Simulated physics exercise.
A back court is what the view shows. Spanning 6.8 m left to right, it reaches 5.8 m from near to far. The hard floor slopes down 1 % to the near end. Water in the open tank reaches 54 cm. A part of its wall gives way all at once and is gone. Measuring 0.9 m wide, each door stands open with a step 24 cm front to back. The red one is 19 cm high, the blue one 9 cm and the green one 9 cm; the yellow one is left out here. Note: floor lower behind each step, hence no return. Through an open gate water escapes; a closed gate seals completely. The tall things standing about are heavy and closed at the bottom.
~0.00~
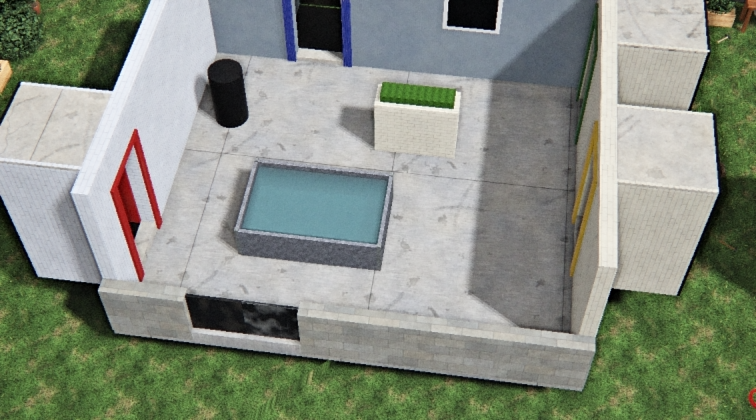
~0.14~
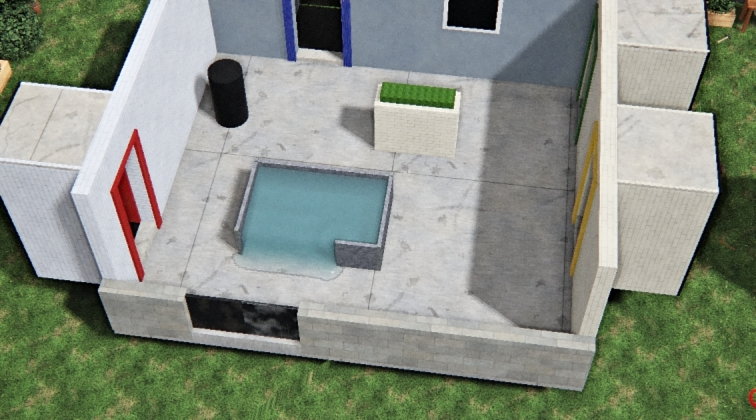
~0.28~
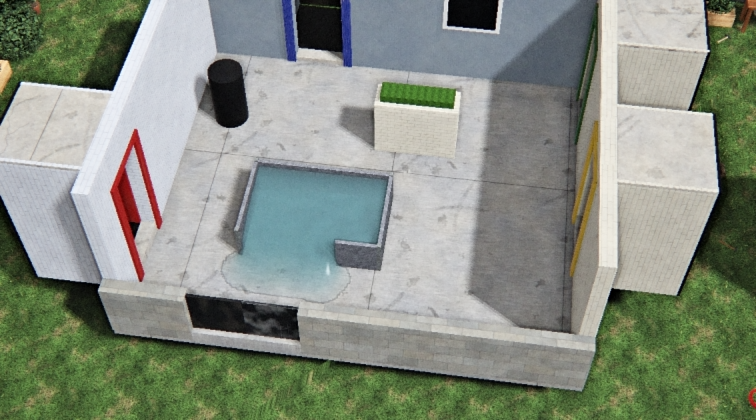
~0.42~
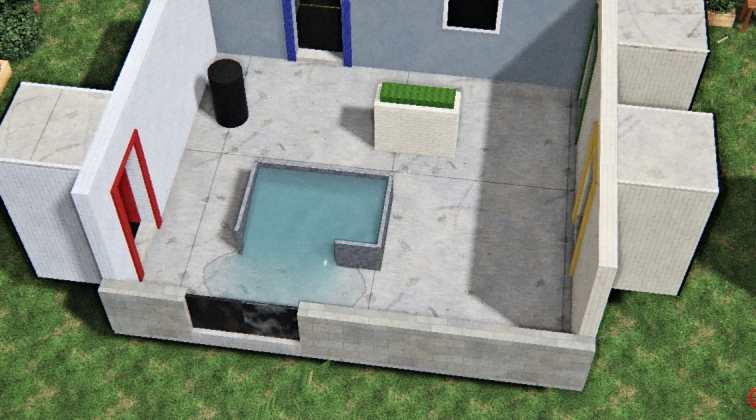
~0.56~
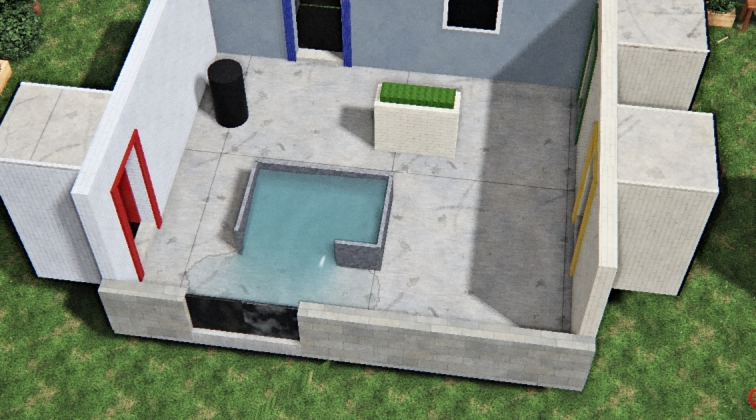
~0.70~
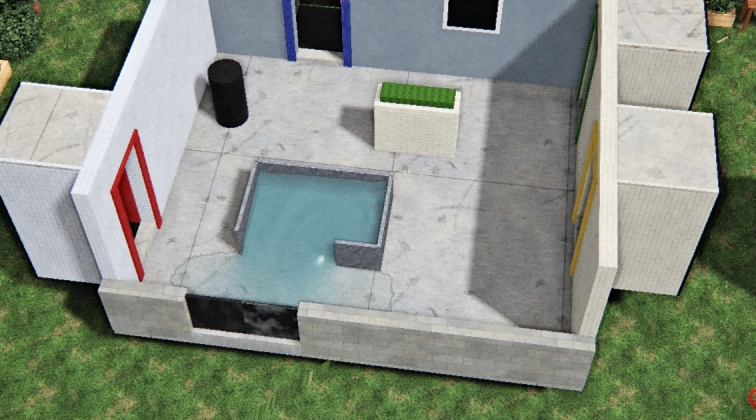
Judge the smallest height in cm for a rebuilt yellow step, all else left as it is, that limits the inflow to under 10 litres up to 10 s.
Roughly 6 cm at the least.
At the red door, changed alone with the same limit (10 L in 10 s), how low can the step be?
Red would need about 18 cm on its own.
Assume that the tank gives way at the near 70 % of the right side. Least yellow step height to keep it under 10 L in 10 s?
At least roughly 17 centimetres tall.
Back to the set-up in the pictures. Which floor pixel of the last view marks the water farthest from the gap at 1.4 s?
Lab note: Front tip approx. (454, 350).
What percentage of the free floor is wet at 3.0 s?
I'd say near 45 percent is wet.
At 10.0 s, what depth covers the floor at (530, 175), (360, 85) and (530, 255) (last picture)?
Roughly 5, 3 and 4 cm, in turn.
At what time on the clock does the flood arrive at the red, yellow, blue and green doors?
Arrives: Red 1.6 s / yellow 3.0 s / blue 4.5 s / green 4.5 s.
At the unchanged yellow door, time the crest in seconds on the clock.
Peak time: Around 4.5 s.
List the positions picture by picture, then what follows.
In the first frame, the open tank at (316, 205) is whole and still, 54 cm deep; the yellow door at (583, 208) is dry.
In the second frame, water pours out at (289, 251) and has run 0.3 m, to (310, 273); about 5 cm deep outside, 54 cm at the back.
In the third frame, the gap is at (289, 252), the front 0.7 m out at (279, 292); the back of the open tank holds 54 cm.
In the fourth frame, the gap is at (289, 252), the front 1.2 m out at a hidden place; the back of the open tank holds 48 cm.
In the fifth frame, the front is at a hidden place, 1.4 m from the gap at (289, 253); 3.0 m2 of floor is wet, 47 cm left at the back.
In the sixth frame, the gap is at (289, 252), the front 1.5 m out at a hidden place; the back of the open tank holds 45 cm; 3.5 m in a straight line remain to the yellow door at (583, 208).
After 1.4 s water covers 15 % of the floor, deepest (40 cm) near (267, 327); it has not reached the yellow door.
After 3.0 s water covers 45 % of the floor, deepest (28 cm) near (131, 311); it has not reached the yellow door.
After 10.0 s water covers 95 % of the floor, deepest (9 cm) near (569, 155); 4 cm at the yellow door, 0 litres in over its 25 cm step.
At the yellow door as built, the water arrived by 3.1 s and peaked near 9 cm at 4.6 s.
Run again over the same 10 s with other heights there, 16 litres in over 5 cm, 6 litres over 6.5 cm. The limit of 10 litres is kept from about 6 cm up.
